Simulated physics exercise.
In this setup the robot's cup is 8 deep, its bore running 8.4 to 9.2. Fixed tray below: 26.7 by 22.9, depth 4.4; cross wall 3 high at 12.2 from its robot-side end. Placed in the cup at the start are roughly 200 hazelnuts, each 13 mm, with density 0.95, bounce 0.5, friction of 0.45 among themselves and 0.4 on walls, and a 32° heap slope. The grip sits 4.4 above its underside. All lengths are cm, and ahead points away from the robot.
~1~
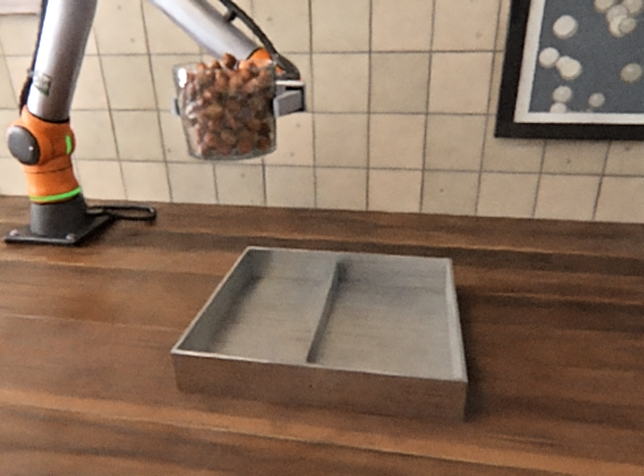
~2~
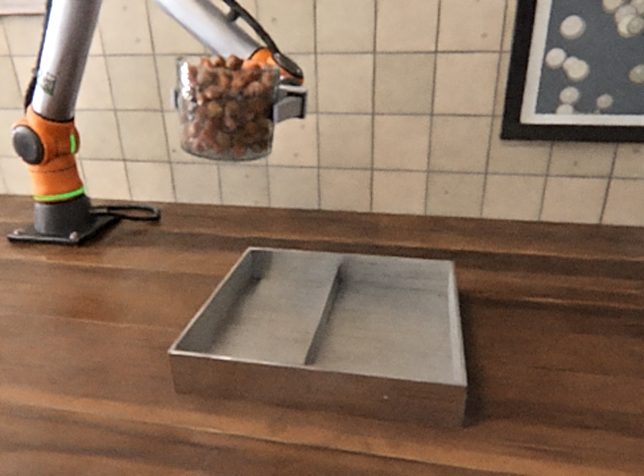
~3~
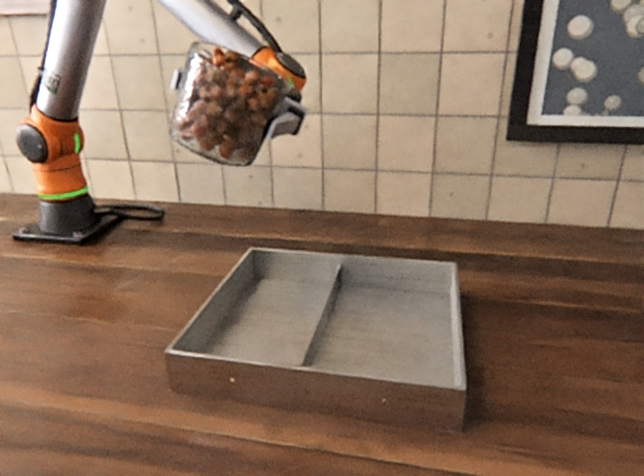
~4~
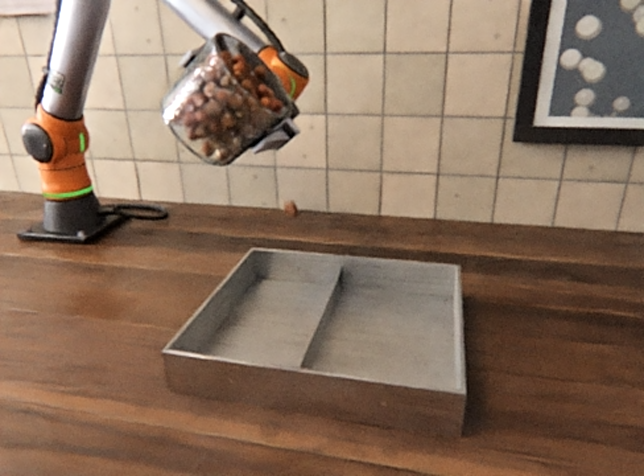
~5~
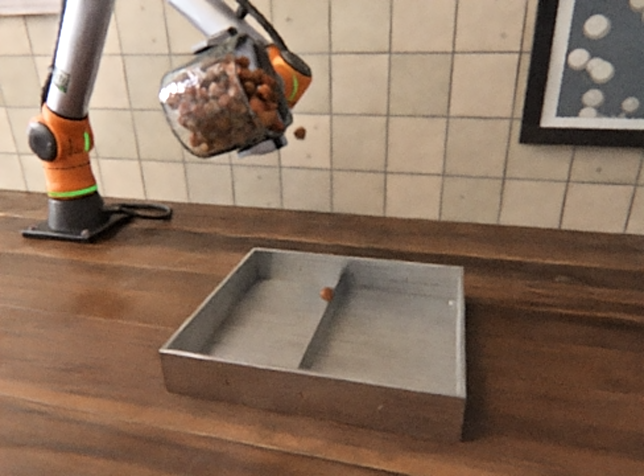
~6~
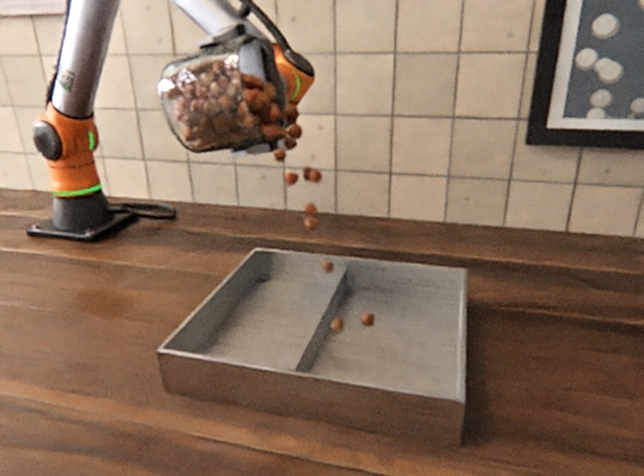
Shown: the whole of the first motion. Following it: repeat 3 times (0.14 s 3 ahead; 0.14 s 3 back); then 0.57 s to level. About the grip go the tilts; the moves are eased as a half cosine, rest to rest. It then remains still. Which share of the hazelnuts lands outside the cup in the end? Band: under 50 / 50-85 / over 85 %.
50-85 %.
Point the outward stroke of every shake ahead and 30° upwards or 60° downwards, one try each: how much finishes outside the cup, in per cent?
You'd get about 65 per cent with the first setting and about 20 per cent with the second.
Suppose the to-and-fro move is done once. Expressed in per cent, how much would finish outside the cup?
About 35 %.
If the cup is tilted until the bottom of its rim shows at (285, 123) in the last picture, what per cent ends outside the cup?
Around 20 in a hundred.
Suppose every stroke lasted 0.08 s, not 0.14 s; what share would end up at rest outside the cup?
That change gives some 80 percent.
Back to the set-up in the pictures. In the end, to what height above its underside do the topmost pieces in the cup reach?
Height at rest: Approx. 5.5 cm.
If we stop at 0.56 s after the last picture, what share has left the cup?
About 45 per cent by then.
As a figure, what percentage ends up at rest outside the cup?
The share is close to 60 per cent.
Then, 0.56 s after the last picture, tilted 77° forward, highest piece 26 above the table; 107 in the cup, 54 in the far-side part, 11 in the robot-side part, 1 on the table or floor, 25 in flight or on a rim.
Then, 1.13 s after the last picture, tilted 38° forward, highest piece 27 above the table; 87 in the far-side part, 78 in the cup, 31 in the robot-side part, 1 on the table or floor, 1 in flight or on a rim.
Then, 1.61 s after the last picture, level, highest piece 27 above the table; 88 in the far-side part, 78 in the cup, 31 in the robot-side part, 1 on the table or floor.
Then, 2.66 s after the last picture, level, highest piece 27 above the table; 88 in the far-side part, 78 in the cup, 31 in the robot-side part, 1 on the table or floor.
Final count, 88 in the far-side part, 78 in the cup, 31 in the robot-side part, 1 on the table or floor. That is 61 % outside the cup.
